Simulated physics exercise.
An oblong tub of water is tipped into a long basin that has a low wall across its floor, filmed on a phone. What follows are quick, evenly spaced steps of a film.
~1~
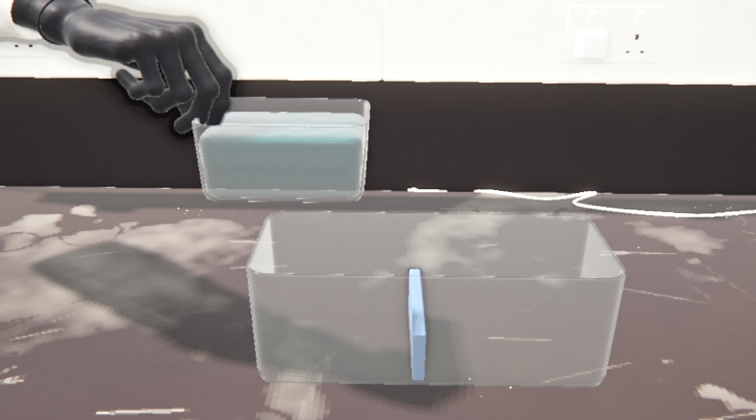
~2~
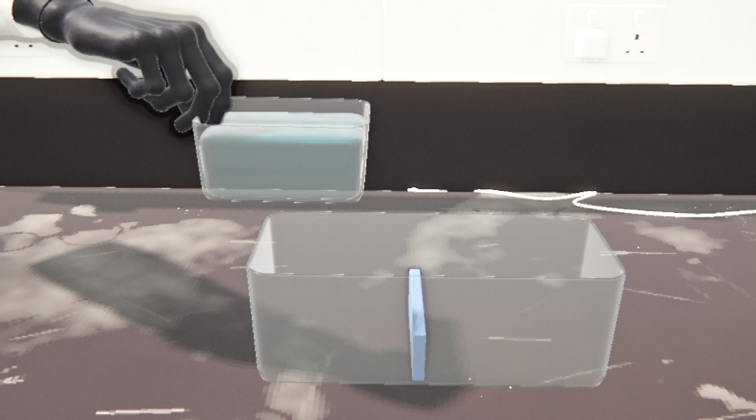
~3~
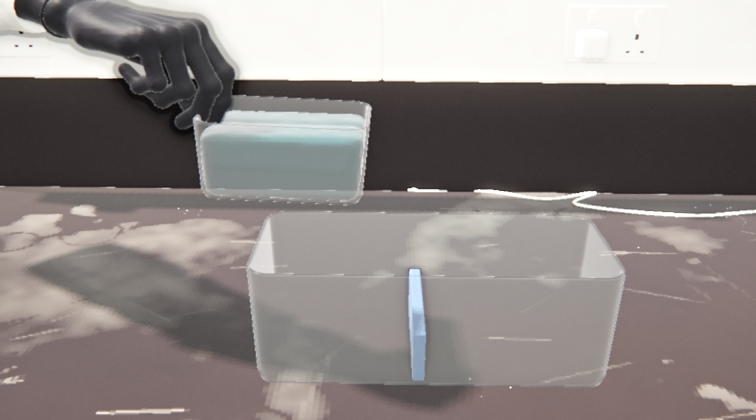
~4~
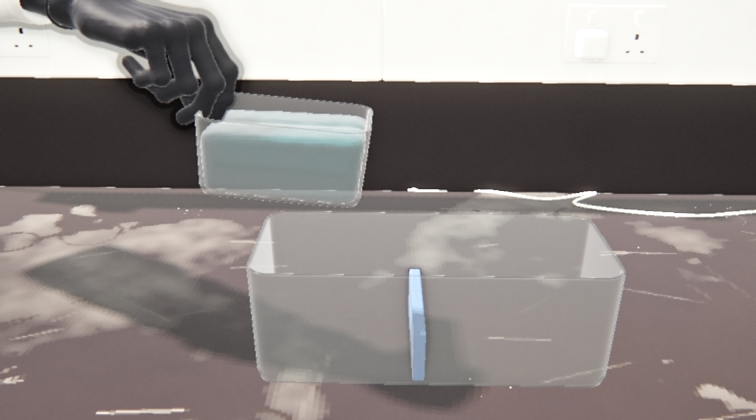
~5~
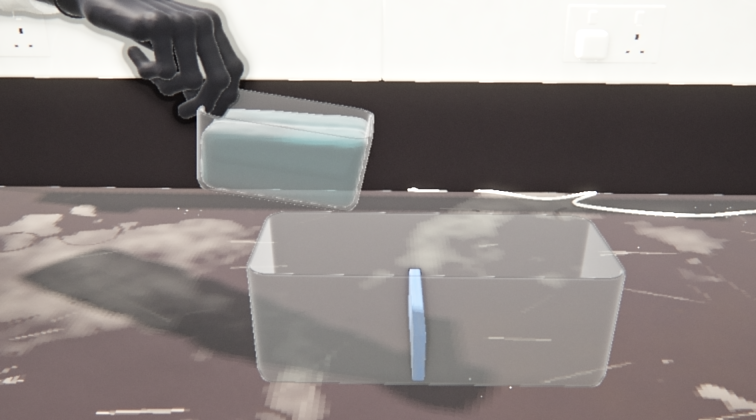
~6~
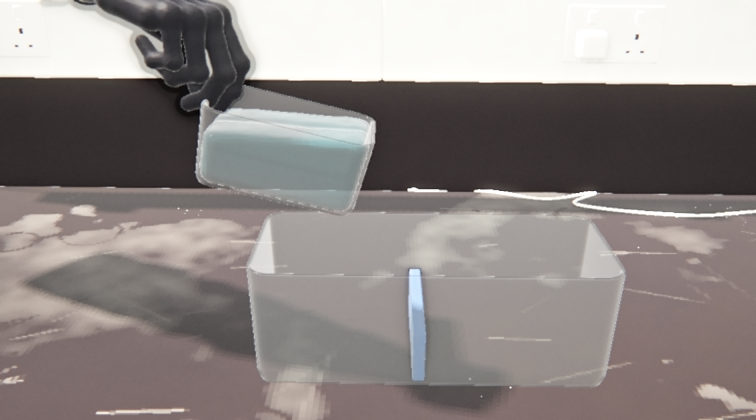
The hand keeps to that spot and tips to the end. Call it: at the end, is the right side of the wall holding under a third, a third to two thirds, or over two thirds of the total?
The right side holds a third to two thirds of the total.
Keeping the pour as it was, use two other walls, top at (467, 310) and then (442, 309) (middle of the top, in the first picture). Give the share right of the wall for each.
The first placement gives around 10 percent, the second 20 percent.
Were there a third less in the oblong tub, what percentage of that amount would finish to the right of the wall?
I'd reckon close to 25 %.
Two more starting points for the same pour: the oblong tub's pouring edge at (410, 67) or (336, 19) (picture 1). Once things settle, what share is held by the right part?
It comes to about 75 %, followed by about 45 %.
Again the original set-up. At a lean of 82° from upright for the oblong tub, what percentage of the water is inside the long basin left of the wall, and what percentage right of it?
Split: Left 10 per cent, right 25 per cent.
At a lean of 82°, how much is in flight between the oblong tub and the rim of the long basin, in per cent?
Estimated: 35 per cent or thereabouts.
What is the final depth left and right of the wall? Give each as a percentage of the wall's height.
I'd say about 40 for the left and about 30 for the right.
A moment on, the tilt is 82° and 31 per cent is still to pour, 9 is left of the wall and 26 right of it.
Next, the tilt is 117° and 2 per cent is still to pour, 46 is left of the wall and 48 right of it.
Then the tilt is 119° and 0 per cent is still to pour, 49 is left of the wall and 49 right of it.
Later the tilt is 119° and 0 per cent is still to pour, 49 is left of the wall and 49 right of it.
Finally, 49 per cent lies left of the wall, 49 right of it and 2 outside.
